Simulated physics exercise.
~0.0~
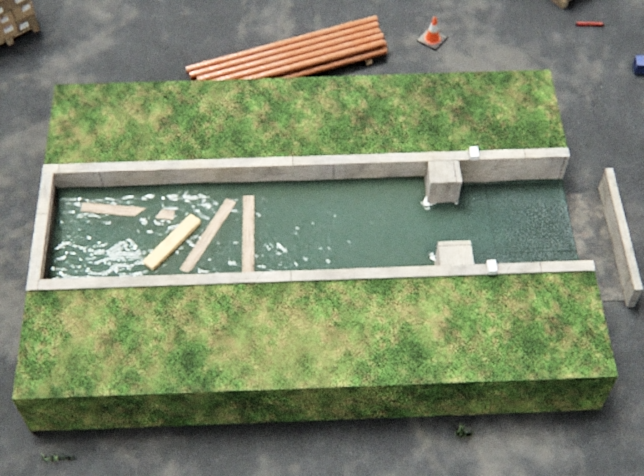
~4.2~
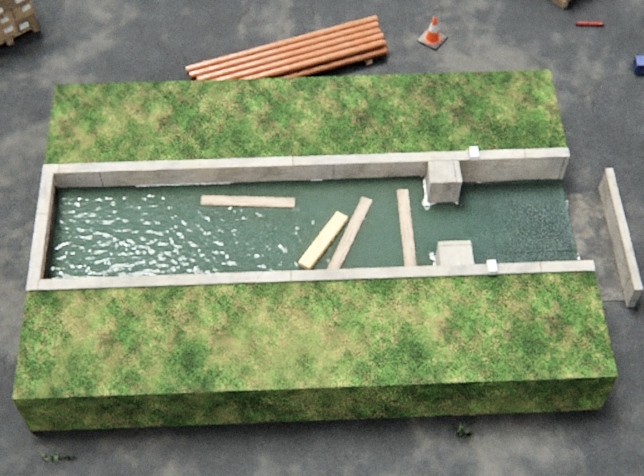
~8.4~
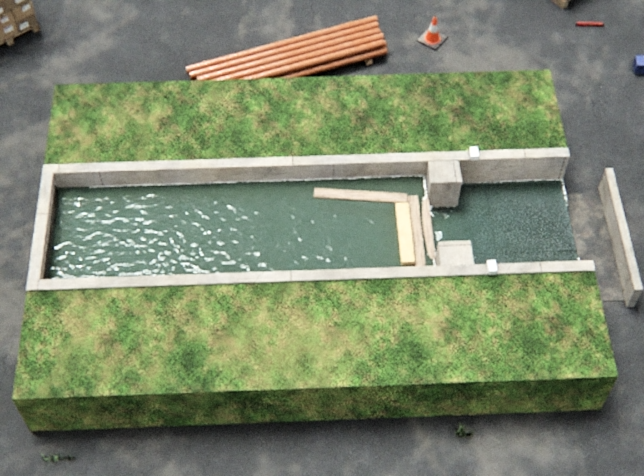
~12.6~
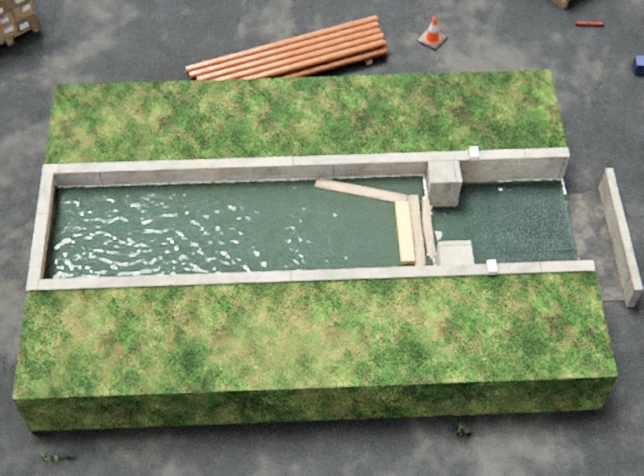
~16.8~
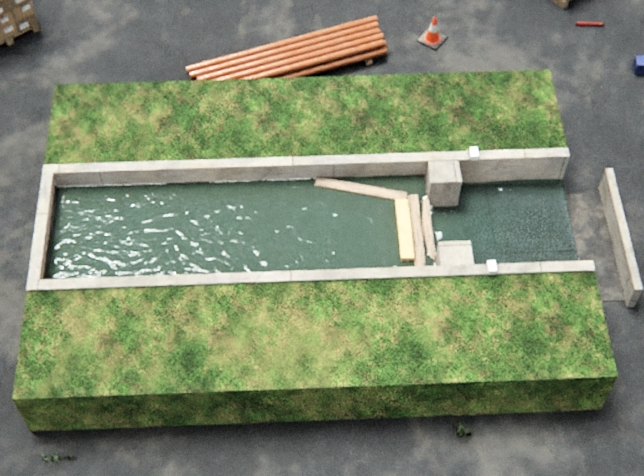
Four pale wooden pieces, some thin and one thicker and yellower, float at the left end of a concrete channel of greenish water set between two grassy banks. They drift to the right along the channel, turning a little as they go. Reaching the narrow gap between two concrete blocks, they bunch up, with the upright pieces standing side by side across the opening and another stretching back to the left. The jam then barely shifts, the trailing piece tilting slightly toward the far wall. At the end, all four remain afloat, held at the gap.
